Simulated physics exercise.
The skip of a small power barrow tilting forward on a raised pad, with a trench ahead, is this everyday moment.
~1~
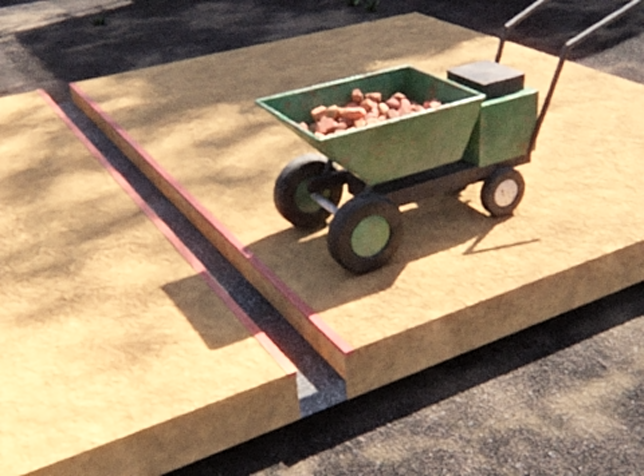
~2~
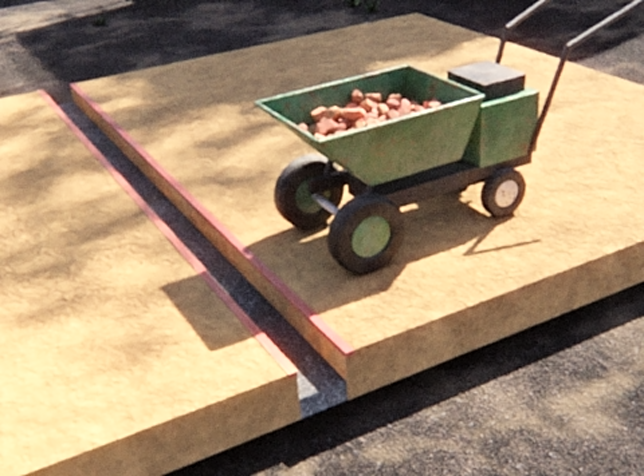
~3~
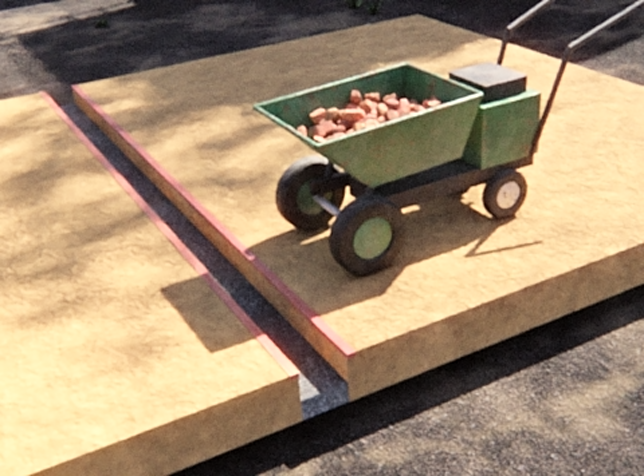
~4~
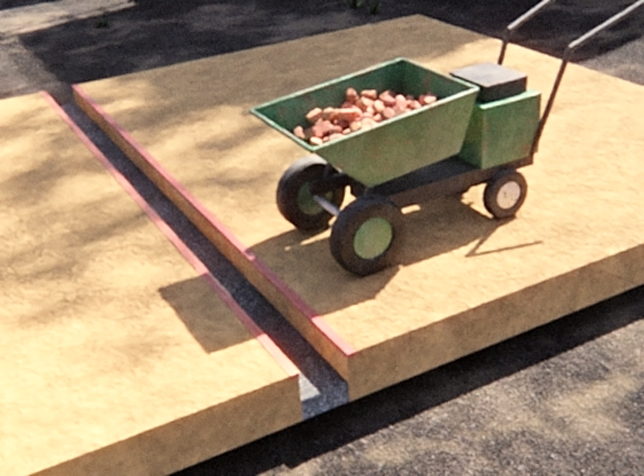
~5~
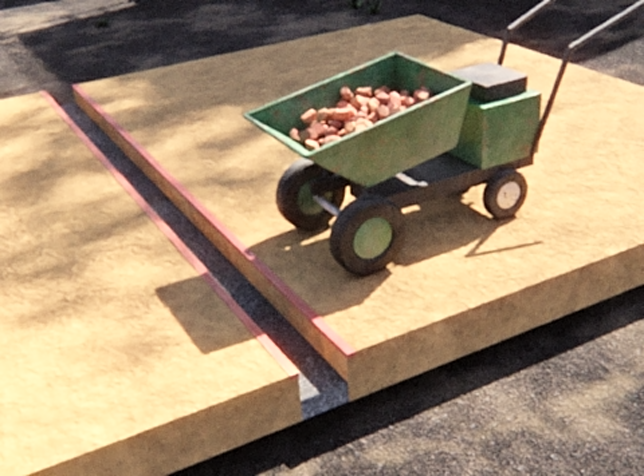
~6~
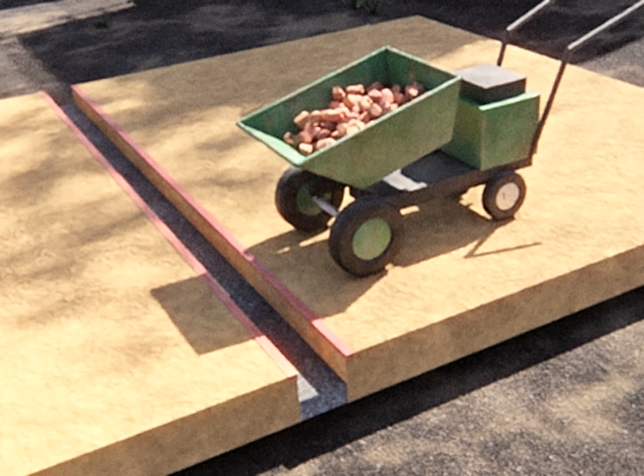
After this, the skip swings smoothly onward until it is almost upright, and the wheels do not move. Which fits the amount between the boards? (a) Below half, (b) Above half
(a) Below half.
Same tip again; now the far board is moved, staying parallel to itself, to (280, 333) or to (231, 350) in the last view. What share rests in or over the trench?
Roughly 0 per cent, and 80 per cent.
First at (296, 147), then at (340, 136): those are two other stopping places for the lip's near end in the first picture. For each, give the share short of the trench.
0 % and 0 %.
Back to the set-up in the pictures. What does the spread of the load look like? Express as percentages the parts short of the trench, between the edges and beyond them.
In percent, short 0, between 30 and beyond 60.
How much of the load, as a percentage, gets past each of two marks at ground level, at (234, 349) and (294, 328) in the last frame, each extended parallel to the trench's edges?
Close to 40 and 80 per cent respectively.
Soon after the last picture, skip tipped steeply; all in the skip.
A little later, skip tipped right over; most in the skip; a small part in or heaped over the trench; a small part beyond it.
Later still, skip tipped right over; a small part in the skip; about a quarter in or heaped over the trench; about two thirds beyond it.
At rest, skip tipped right over; a small part in the skip; about a third in or heaped over the trench; about two thirds beyond it.
